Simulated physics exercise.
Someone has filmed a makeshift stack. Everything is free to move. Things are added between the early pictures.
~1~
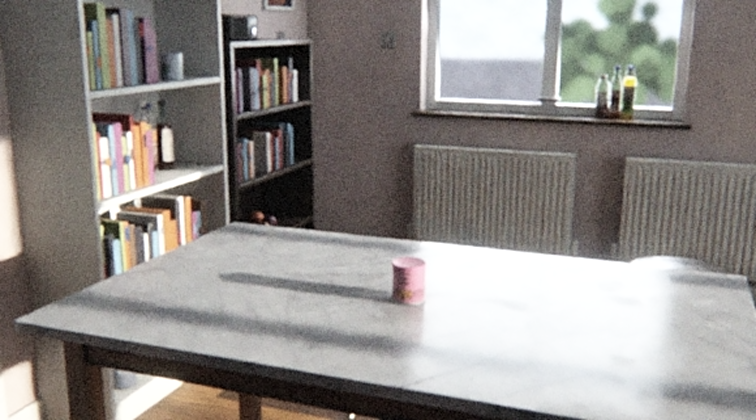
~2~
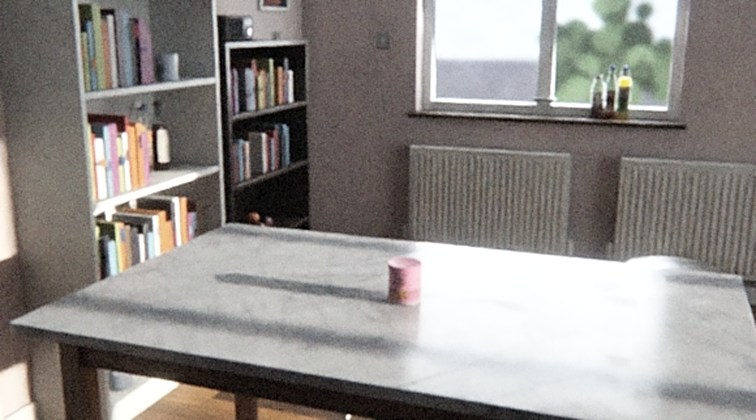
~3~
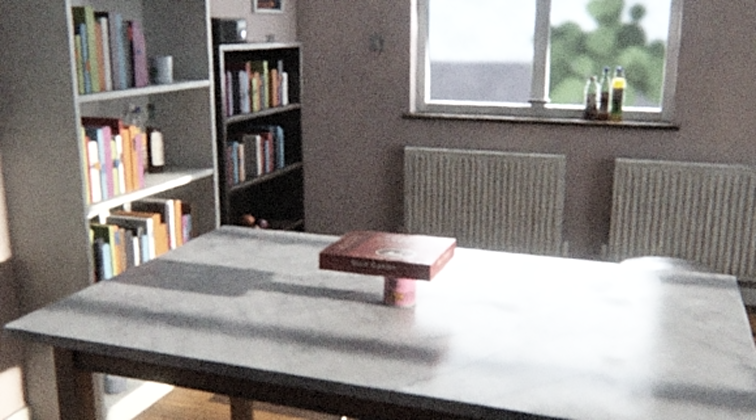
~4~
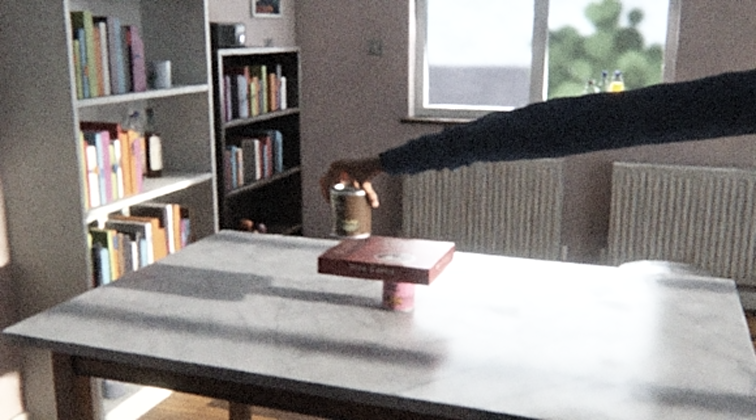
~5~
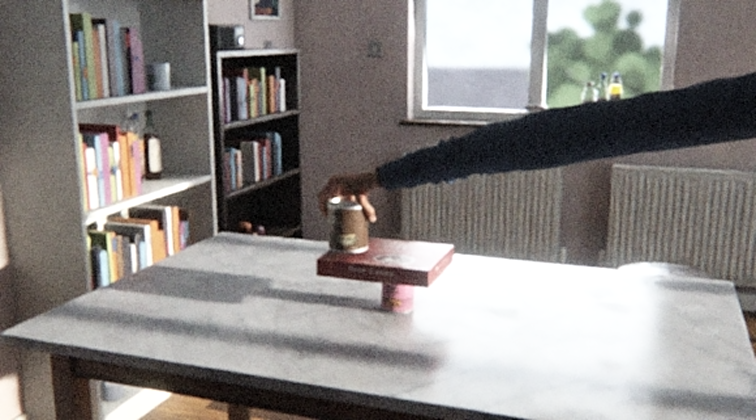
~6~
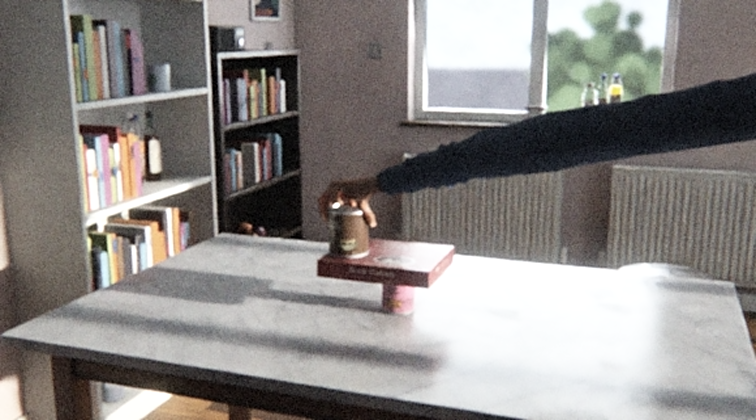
A dark-sleeved arm reaching in from the right and lowering a brown tin onto a red book atop a pink tin.
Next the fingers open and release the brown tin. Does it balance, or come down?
The stack comes apart.
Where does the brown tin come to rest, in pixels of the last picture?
At about (232, 292).
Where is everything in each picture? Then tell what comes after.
In the first picture, the last thing is not in view yet; pink tin (409, 281).
In the second picture, the last thing is not in view yet; pink tin (405, 281).
In the third picture, the last thing is not in view yet; pink tin (400, 283).
In the fourth picture, coming down; brown tin (350, 211); pink tin (399, 287).
In the fifth picture, coming down; brown tin (348, 225); pink tin (398, 289).
In the sixth picture, in place under the hand; brown tin (348, 230); pink tin (398, 290).
Then, 0.40 s after the last picture, brown tin now fallen; red packet tipped 49° from how it was.
Then, 0.60 s after the last picture, red packet now fallen.
At rest, fallen, red packet and brown tin; pink tin in place. Seen from the same camera at the end, brown tin near (232, 292). The stack gives way.
